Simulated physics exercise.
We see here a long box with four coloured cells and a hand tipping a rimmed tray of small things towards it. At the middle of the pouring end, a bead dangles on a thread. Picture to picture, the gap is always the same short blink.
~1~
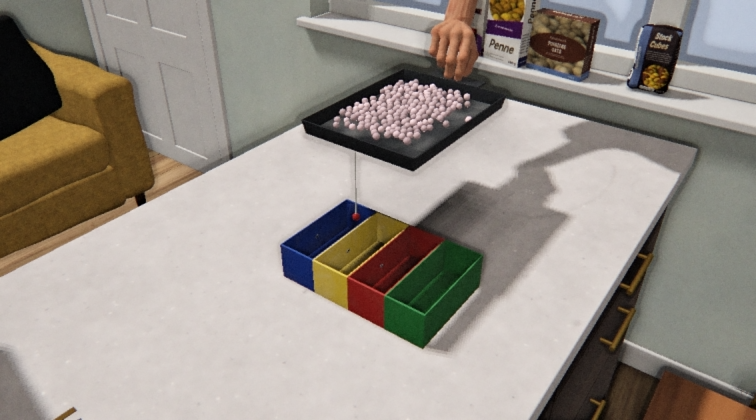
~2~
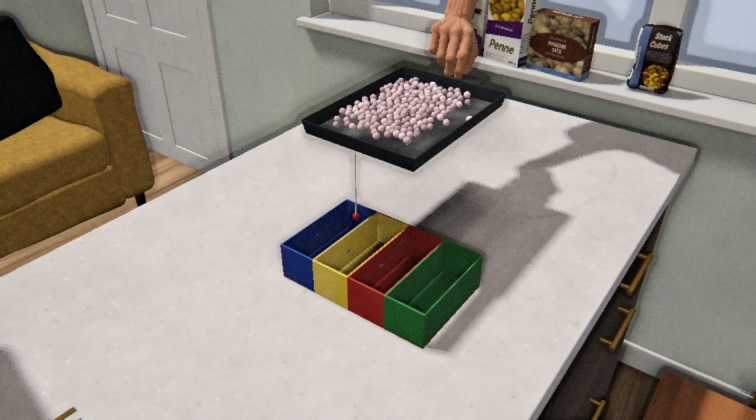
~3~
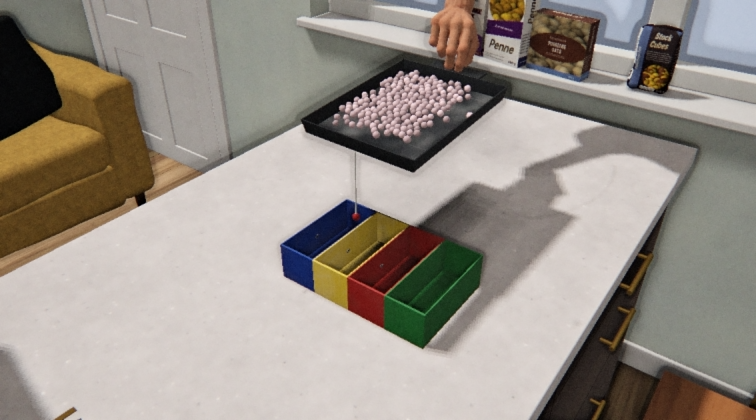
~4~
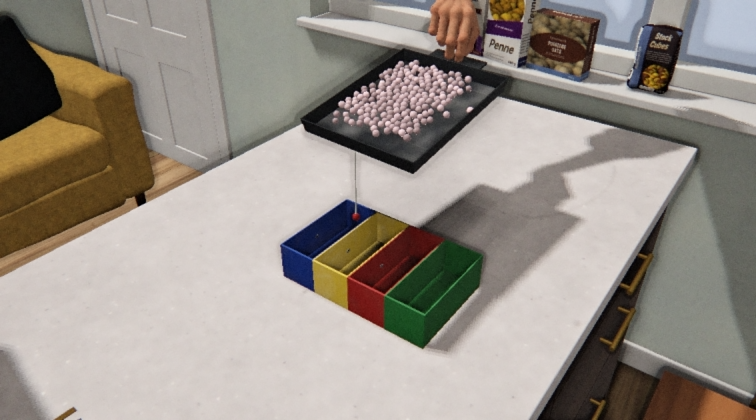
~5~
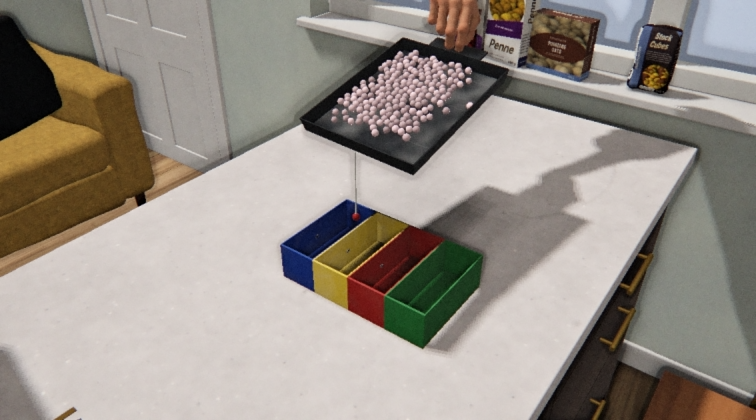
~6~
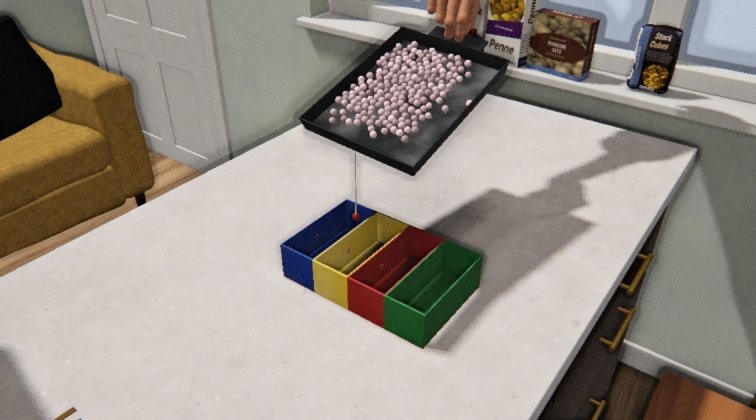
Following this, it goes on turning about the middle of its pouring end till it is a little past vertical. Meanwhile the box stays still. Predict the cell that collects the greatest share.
The red cell collects the greatest share.
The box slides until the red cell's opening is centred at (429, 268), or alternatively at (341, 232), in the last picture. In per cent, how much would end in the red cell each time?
I'd say about 20 percent, followed by about 10 percent.
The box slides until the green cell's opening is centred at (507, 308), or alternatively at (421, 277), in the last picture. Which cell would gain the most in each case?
In turn: The blue cell; the cell in red.
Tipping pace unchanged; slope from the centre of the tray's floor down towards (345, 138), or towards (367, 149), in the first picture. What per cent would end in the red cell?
0 and 30 per cent, in that order.
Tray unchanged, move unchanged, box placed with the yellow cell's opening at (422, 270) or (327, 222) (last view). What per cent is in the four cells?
Roughly 80 %, then roughly 80 %.
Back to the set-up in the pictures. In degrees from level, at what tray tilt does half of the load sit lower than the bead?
Angle: Close to 95°.
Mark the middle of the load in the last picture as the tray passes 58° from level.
Roughly at (382, 144).
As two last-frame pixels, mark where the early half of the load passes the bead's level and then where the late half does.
Early half: (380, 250); late half: (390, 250).
Shortly afterwards, tray tipped steeply; all but a few on the tray; only a few in the red cell; only a few in the green cell; only a few in the yellow cell; a little falling or outside the box.
Next, tray tipped right over; near a third on the tray; near a quarter in the red cell; near a quarter in the yellow cell; only a few in the green cell; only a few in the blue cell; near a quarter falling or outside the box.
Some moments later, tray tipped past a quarter turn; near half in the red cell; near a third in the yellow cell; a little in the blue cell; a little in the green cell; only a few falling or outside the box.
In the end, tray tipped past a quarter turn; near half in the red cell; near a third in the yellow cell; a little in the blue cell; a little in the green cell; only a few outside the box.
